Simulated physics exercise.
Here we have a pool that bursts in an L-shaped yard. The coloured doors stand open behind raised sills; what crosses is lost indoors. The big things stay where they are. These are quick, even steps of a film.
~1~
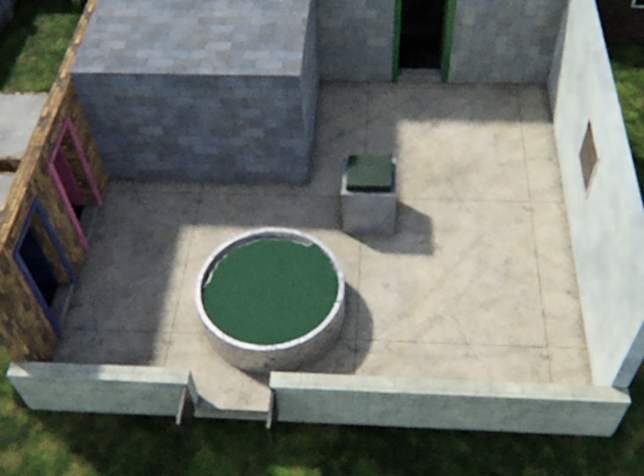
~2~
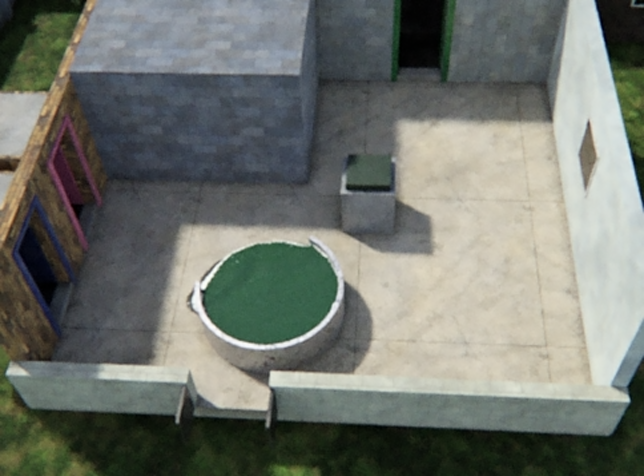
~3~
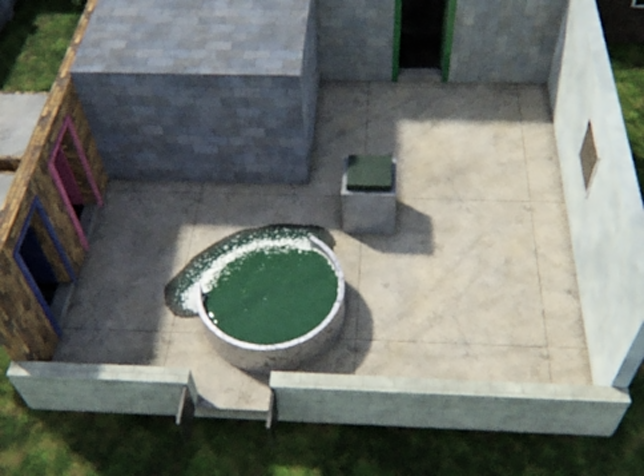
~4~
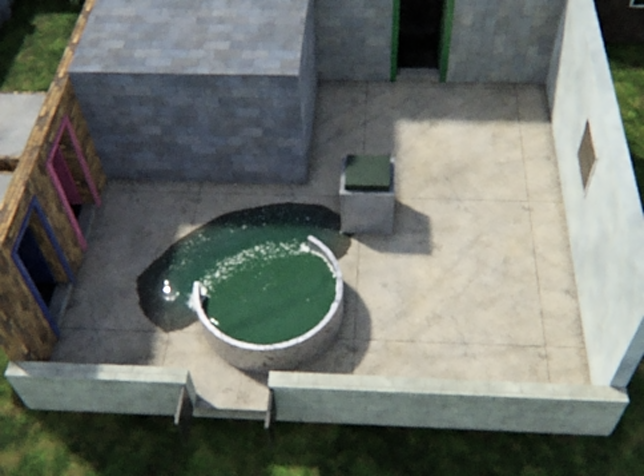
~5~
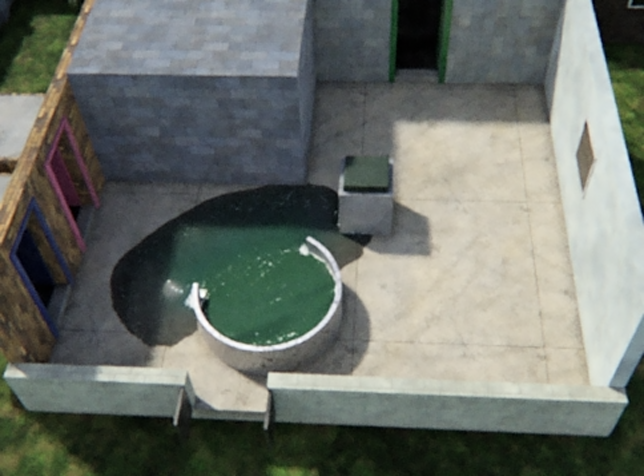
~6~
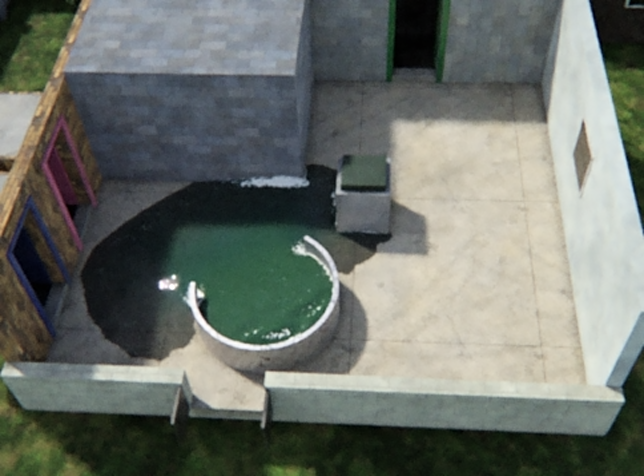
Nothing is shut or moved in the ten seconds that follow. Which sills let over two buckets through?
In the end: The blue door admits no more than that; the green door admits no more than that; the pink door lets in a lot.
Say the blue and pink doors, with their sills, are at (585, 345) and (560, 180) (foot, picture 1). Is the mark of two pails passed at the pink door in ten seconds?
In short: Pink holds.
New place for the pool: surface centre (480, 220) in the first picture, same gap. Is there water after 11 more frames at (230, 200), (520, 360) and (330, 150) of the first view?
As listed: Clear, no water, wet.
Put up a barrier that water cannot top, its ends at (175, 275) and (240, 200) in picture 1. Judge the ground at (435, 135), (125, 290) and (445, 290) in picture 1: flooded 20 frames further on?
In turn: Wet, covered, dry.
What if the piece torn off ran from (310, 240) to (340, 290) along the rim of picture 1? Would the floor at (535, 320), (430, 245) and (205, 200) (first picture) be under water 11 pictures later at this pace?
In that order: Under water, wet, clear.
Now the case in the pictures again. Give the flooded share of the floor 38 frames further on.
Close to 65 %.
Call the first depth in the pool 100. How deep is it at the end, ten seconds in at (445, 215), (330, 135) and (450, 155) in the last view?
Roughly 2, 2 and 4 per cent, in turn.
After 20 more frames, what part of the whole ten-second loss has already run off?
About 30 per cent.
A moment on, water covers 30 % of the floor; the blue door wet at the sill, nothing in, the green door not reached, the pink door under two buckets in.
Next, water covers 35 % of the floor; the blue door wet at the sill, nothing in, the green door not reached, the pink door over two buckets in.
Then, water covers 50 % of the floor; the blue door wet at the sill, nothing in, the green door wet at the sill, nothing in, the pink door far over two buckets in.
Later, water covers 65 % of the floor; the blue door wet at the sill, nothing in, the green door wet at the sill, nothing in, the pink door far over two buckets in.
In the end, water covers 90 % of the floor; the blue door wet at the sill, nothing in, the green door wet at the sill, nothing in, the pink door far over two buckets in.
